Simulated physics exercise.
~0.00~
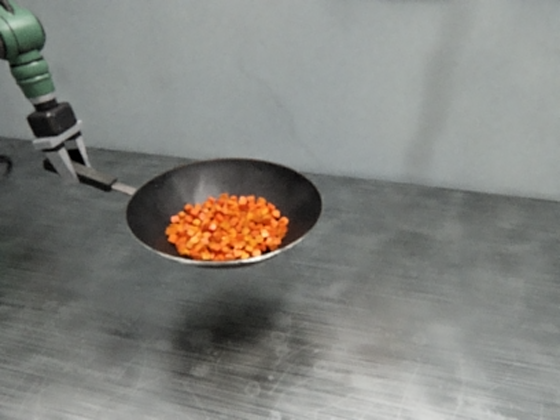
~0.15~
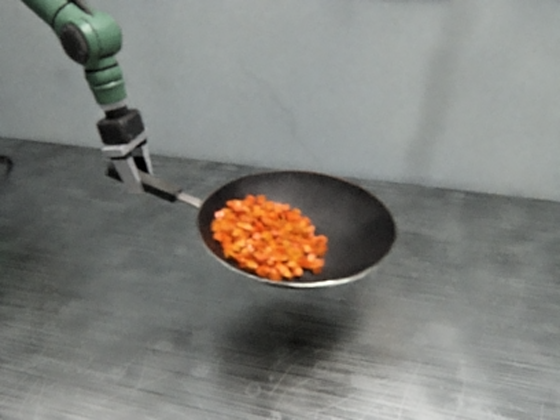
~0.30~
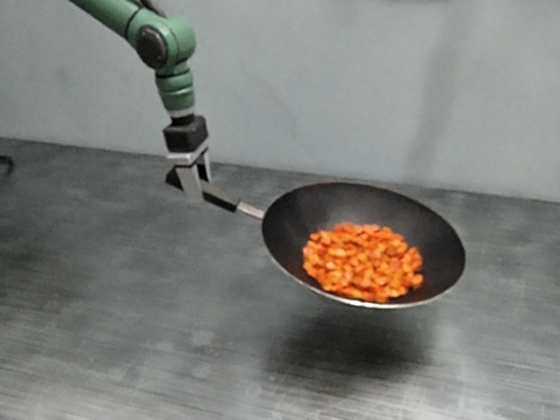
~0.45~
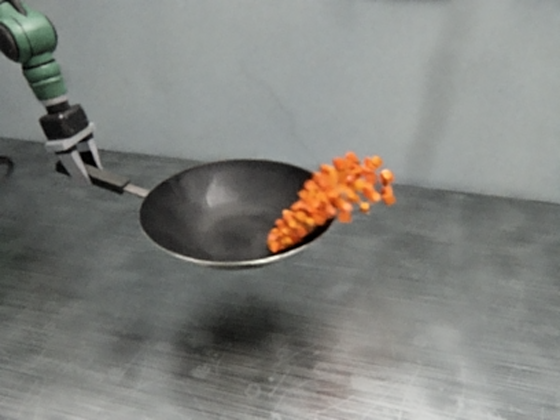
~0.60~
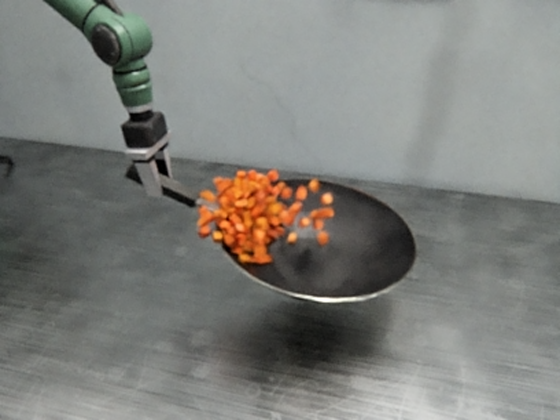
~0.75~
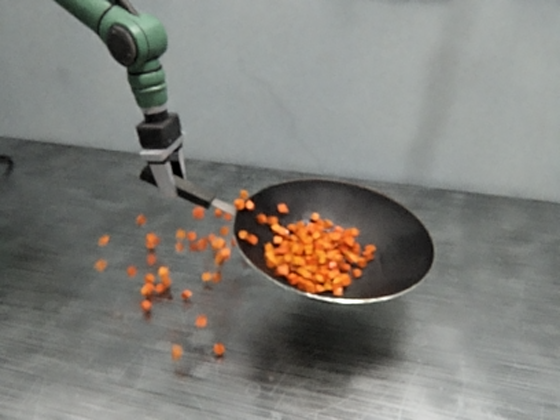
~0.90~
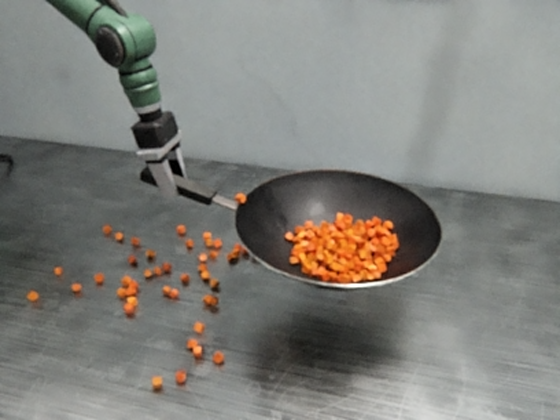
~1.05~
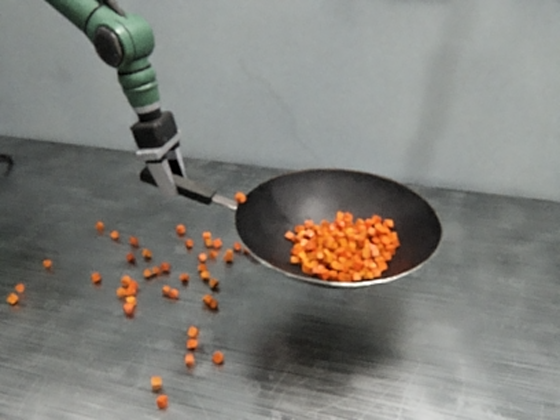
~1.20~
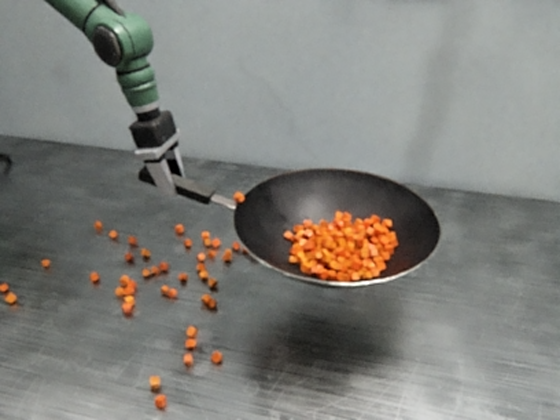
On a brushed grey metal tabletop before a plain pale grey wall, seen from slightly above by a gently swaying camera, a green robot arm at the upper left grips a dark wok holding a heap of orange vegetable dice. The arm carries the wok to the right, then draws it back left, and the dice surge up over the right rim. As the wok swings right again, the dice sweep back towards the handle. Many spill over the left side, scattering and rolling across the table. The wok stops, with most dice still heaped inside and one resting by the handle.
